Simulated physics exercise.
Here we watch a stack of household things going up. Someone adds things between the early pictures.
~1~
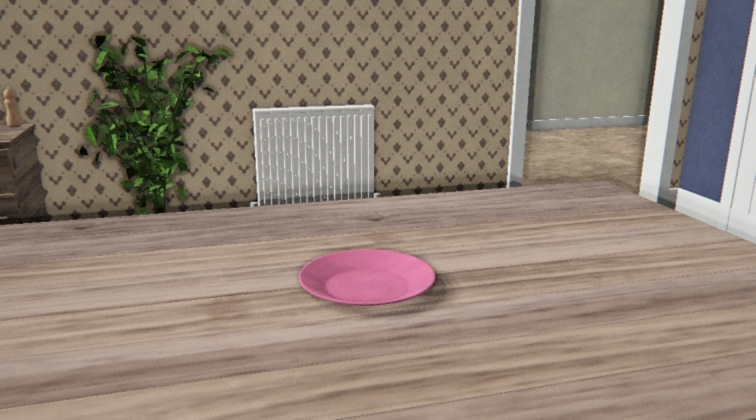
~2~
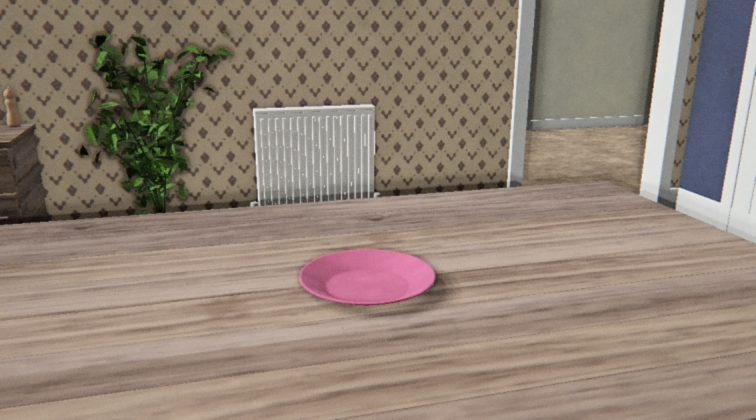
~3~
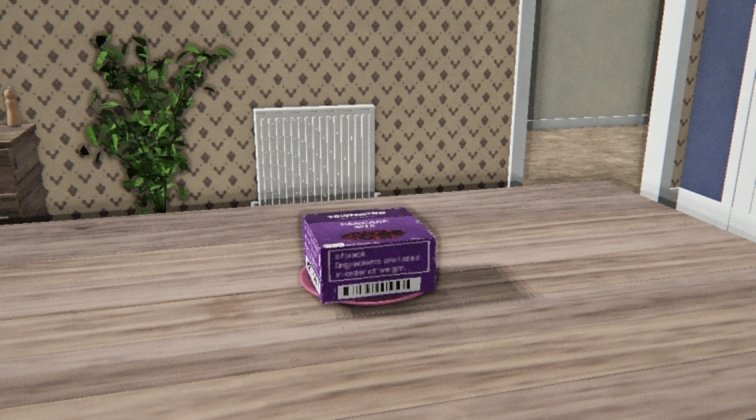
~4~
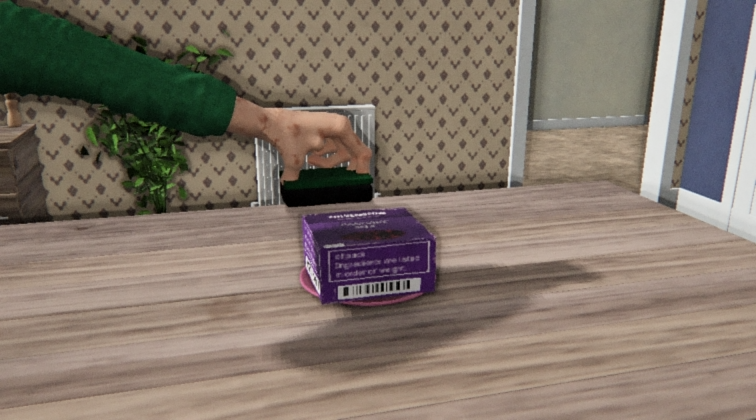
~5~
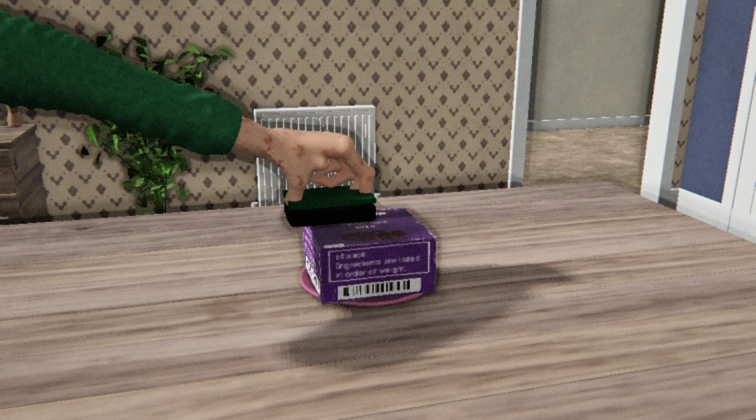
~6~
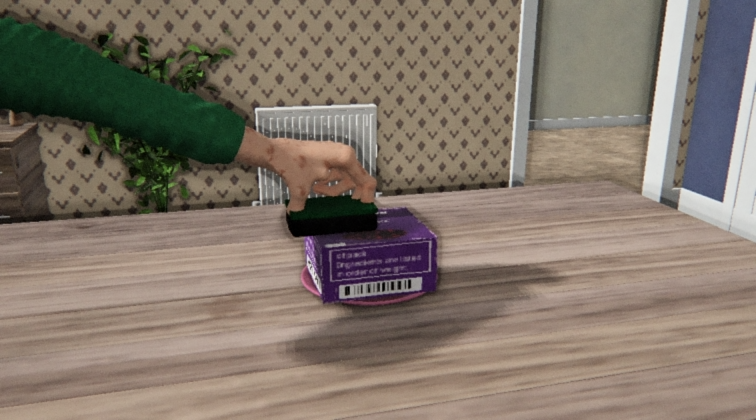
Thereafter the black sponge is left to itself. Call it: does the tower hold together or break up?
It holds together.
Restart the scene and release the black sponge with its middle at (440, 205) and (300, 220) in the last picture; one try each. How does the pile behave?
First case - pile falls; second case - pile falls.
Then, 0.30 s past the last view, nothing moves.
Then, 0.70 s past the last view, black sponge resting near (331, 216).
Finally, all 3 still in place. Final places as the last picture's camera would see them, black sponge near (331, 216). The pile stays up.
